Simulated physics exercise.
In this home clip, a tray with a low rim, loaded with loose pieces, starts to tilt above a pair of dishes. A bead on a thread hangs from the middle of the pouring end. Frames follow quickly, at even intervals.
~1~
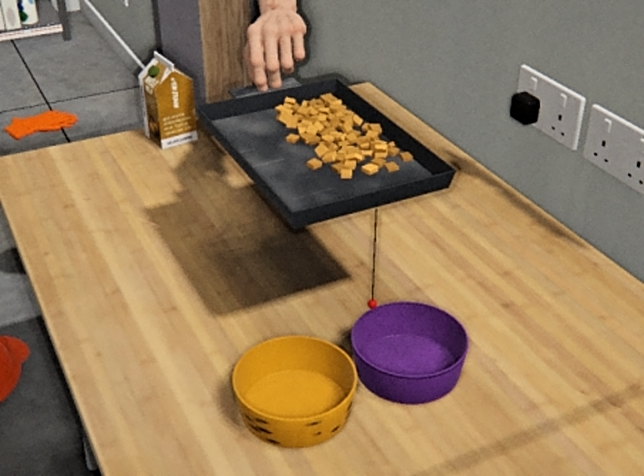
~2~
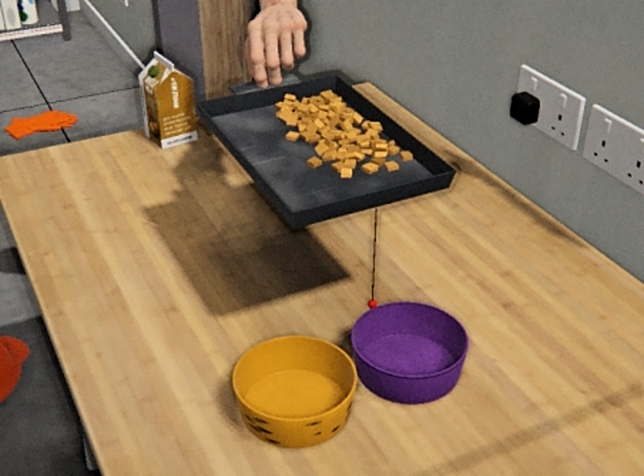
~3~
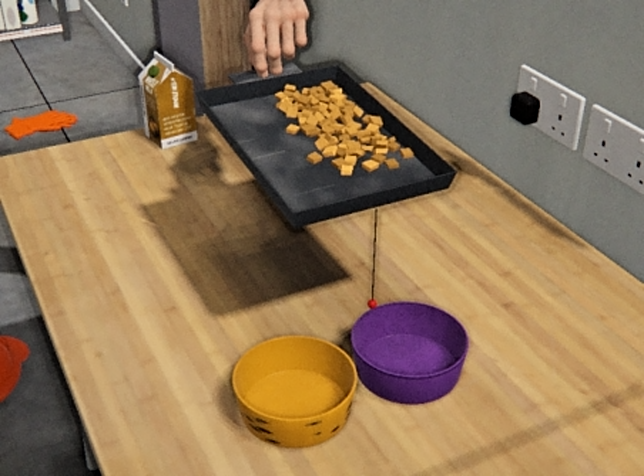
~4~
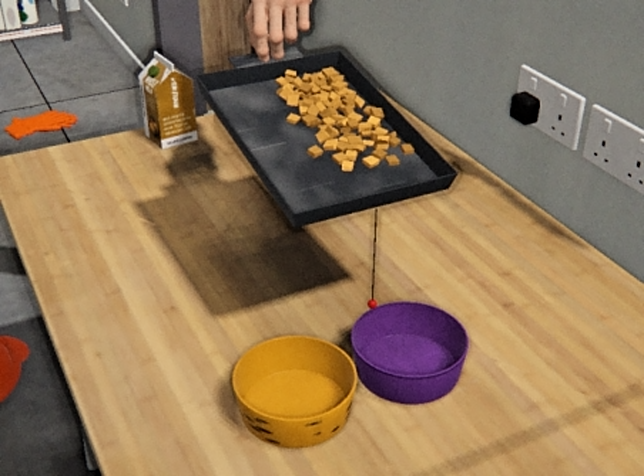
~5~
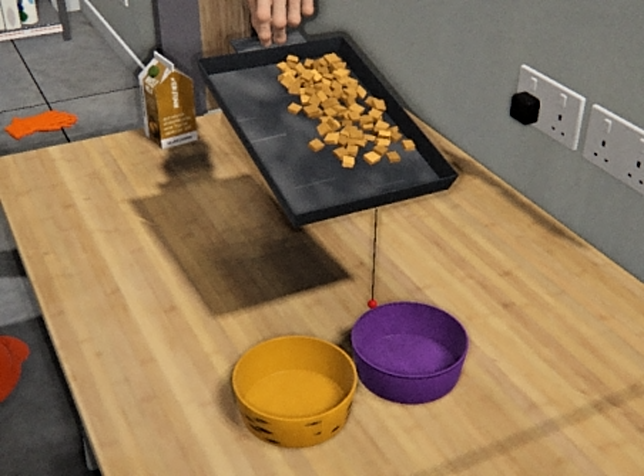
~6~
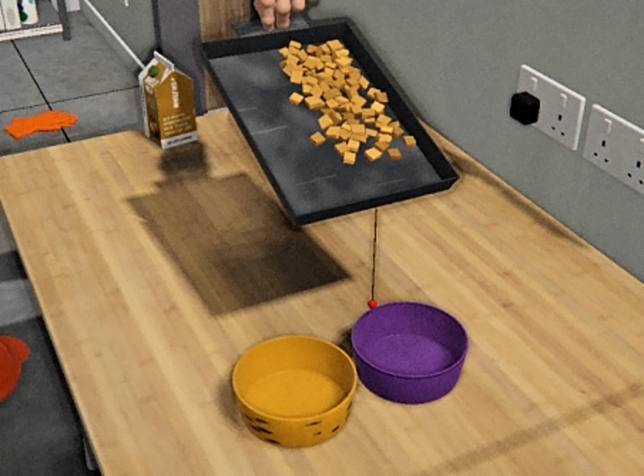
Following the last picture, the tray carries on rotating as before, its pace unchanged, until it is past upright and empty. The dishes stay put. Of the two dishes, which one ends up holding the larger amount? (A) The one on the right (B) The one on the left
Option A: The one on the right.
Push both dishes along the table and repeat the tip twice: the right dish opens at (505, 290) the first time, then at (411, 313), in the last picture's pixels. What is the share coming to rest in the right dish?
Respectively 0 percent and 60 percent.
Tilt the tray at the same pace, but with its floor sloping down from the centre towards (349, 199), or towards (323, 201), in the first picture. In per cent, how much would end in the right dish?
Around 50 percent for the first aim and around 10 percent for the second.
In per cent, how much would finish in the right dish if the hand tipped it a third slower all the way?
About 70 %.
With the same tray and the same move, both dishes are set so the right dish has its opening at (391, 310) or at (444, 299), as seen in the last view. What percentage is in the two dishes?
In turn about 40 and about 50 percent.
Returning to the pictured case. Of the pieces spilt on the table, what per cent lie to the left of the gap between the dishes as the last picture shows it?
Roughly 0 percent.
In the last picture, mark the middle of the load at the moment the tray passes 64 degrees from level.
In the last view, the load is centred near (412, 186).
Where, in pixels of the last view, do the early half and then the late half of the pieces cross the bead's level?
Around (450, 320) at first; around (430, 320) after that.
Soon after the last picture, tray tipped steeply; most on the tray; a small part in the air.
A little later, tray tipped past a quarter turn; about half on the tray; a stray few in the left dish; about a quarter in the right dish; about a quarter outside both; a stray few in the air.
Later still, tray tipped past a quarter turn; a small part in the left dish; about two thirds in the right dish; about a third outside both.
At rest, tray tipped past a quarter turn; a small part in the left dish; about two thirds in the right dish; about a third outside both.
